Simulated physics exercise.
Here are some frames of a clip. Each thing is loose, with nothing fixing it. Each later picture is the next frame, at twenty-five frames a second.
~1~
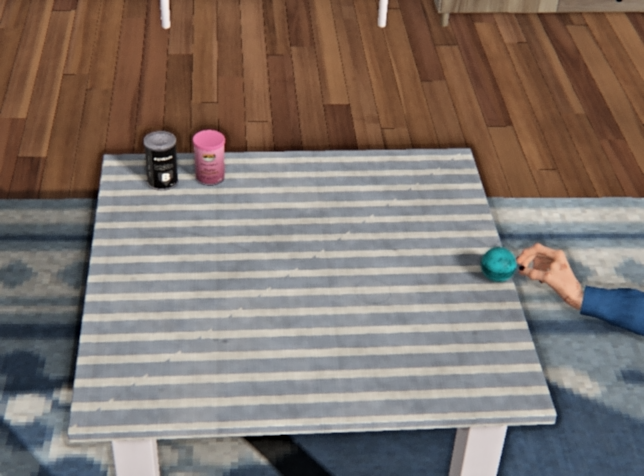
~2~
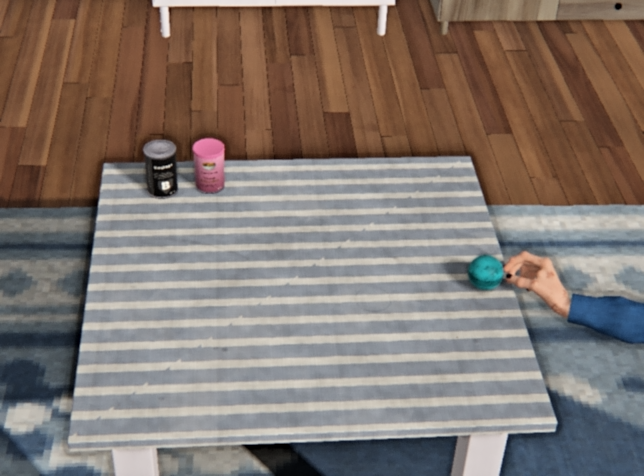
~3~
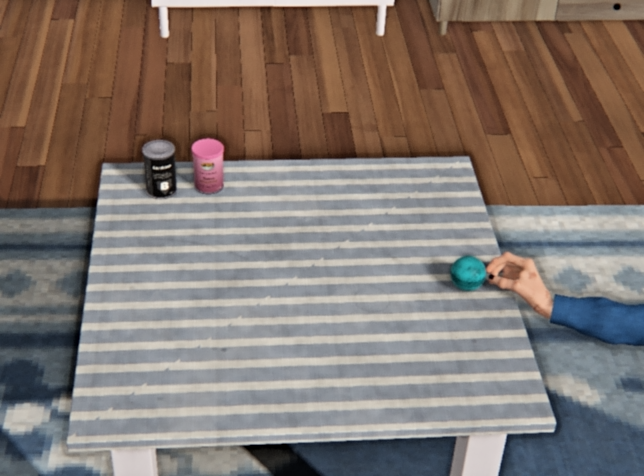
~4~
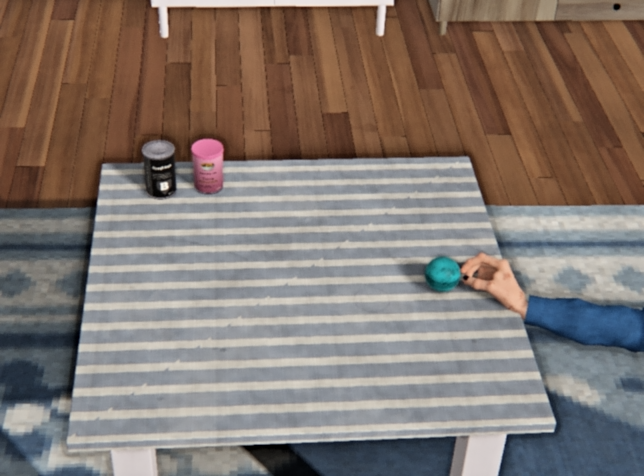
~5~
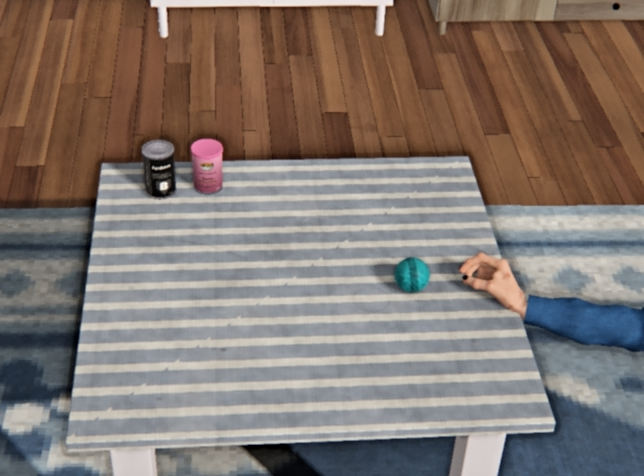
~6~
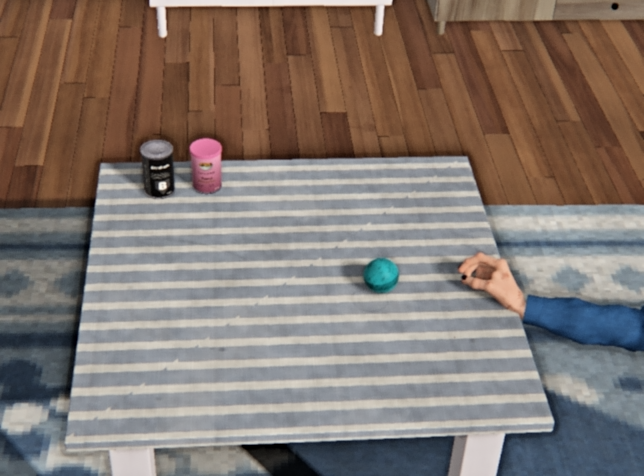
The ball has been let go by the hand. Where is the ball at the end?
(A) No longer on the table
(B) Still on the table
No longer on the table (A).
Then, 0.20 s on from there, turquoise ball shifted well along near (233, 280).
Then, 0.40 s on from there, turquoise ball shifted well along near (87, 284).
Then, 0.70 s on from there, turquoise ball now off the table.
Then, 0.90 s on from there, things are still on the move.
In the end, off the table, turquoise ball.
